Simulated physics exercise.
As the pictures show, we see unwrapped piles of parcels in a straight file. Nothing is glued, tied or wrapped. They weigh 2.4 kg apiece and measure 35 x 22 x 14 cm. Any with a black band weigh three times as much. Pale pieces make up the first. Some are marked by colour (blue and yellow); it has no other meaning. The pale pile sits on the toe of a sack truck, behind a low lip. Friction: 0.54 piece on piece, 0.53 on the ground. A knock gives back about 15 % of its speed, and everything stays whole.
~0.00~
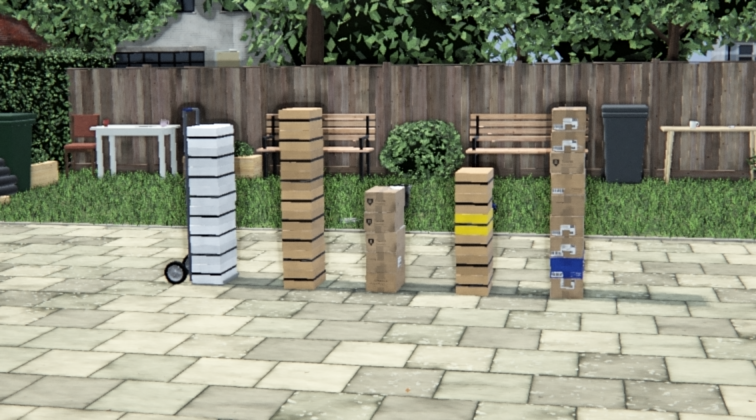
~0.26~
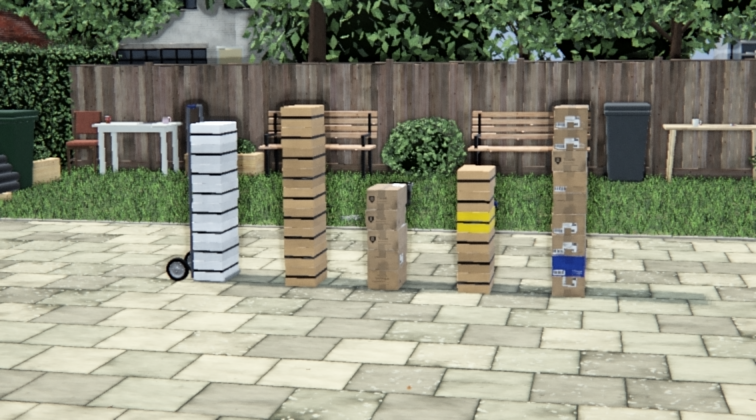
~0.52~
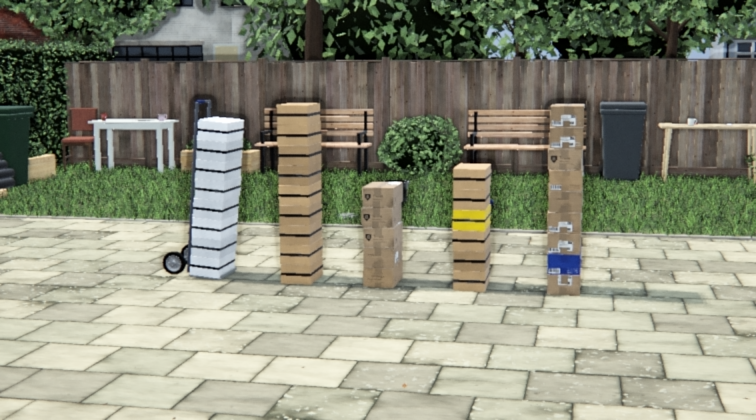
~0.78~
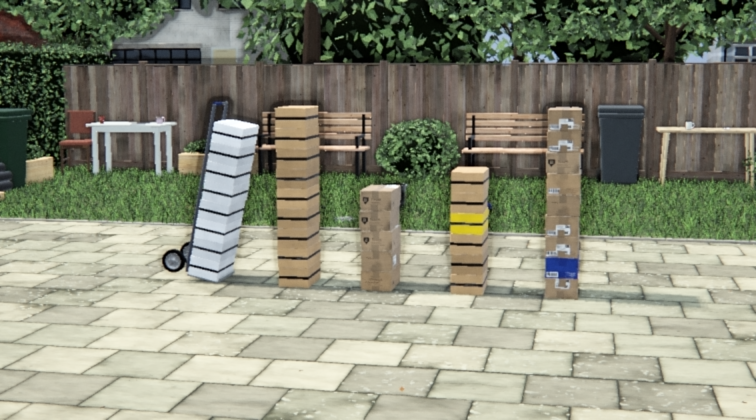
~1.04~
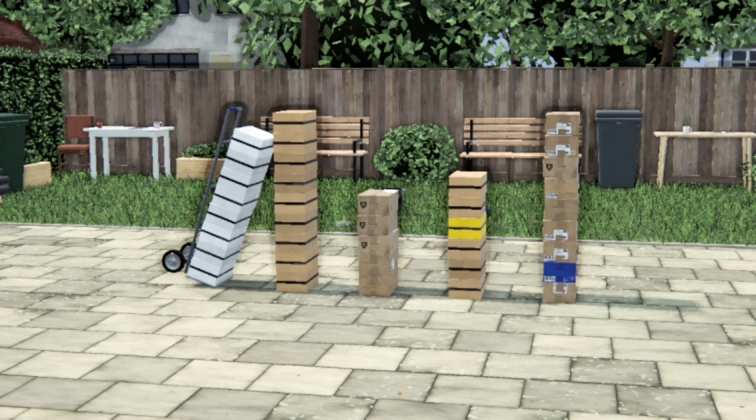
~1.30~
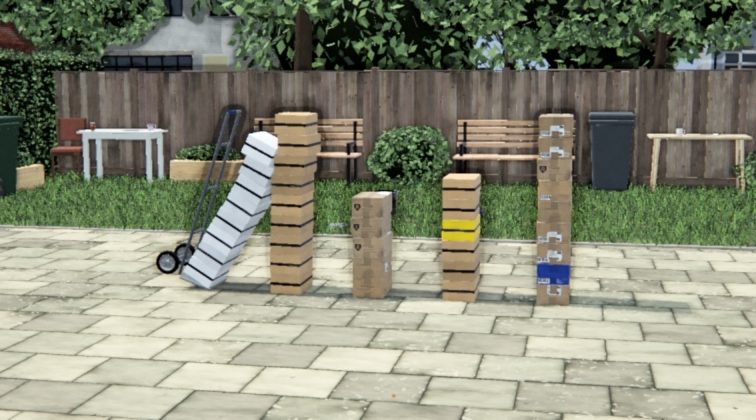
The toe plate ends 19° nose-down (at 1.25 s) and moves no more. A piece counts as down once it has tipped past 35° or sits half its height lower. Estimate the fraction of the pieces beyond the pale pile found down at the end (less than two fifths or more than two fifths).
Ending down: Over two fifths.
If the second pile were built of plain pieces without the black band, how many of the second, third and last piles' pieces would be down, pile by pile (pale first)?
Then second 8, third 4, last 9.
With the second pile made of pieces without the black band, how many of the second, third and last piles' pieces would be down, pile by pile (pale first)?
In that case second 8, third 4, last 9.
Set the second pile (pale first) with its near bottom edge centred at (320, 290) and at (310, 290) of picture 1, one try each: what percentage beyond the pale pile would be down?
First 90, then 90 per cent.
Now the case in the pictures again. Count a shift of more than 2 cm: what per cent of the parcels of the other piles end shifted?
It is 100 per cent.
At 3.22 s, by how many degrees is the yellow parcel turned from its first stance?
About 40°.
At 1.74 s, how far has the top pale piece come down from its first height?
Some 15 cm lower.
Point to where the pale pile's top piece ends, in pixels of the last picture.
Around (350, 228).
By 1.74 s, 8 of the pale pile down; none of the 29 other parcels down, 9 disturbed.
By 2.14 s, 8 of the pale pile down; 8 of the 29 other parcels down.
By 2.72 s, 8 of the pale pile down; 19 of the 29 other parcels down; yellow parcel tilted 50°, 11 cm lower; blue parcel tilted 20°.
By 3.22 s, 8 of the pale pile down; 27 of the 29 other parcels down; blue parcel on its side; yellow parcel tilted 36°, 25 cm lower.
When it is over (4.7 s), 8 of the pale pile down; 27 of the 29 other parcels down; blue parcel on its side; yellow parcel tilted 41°, 26 cm lower. That is 93 per cent. In pixels of the last frame, middles, blue parcel near (645, 285), yellow parcel near (554, 266).
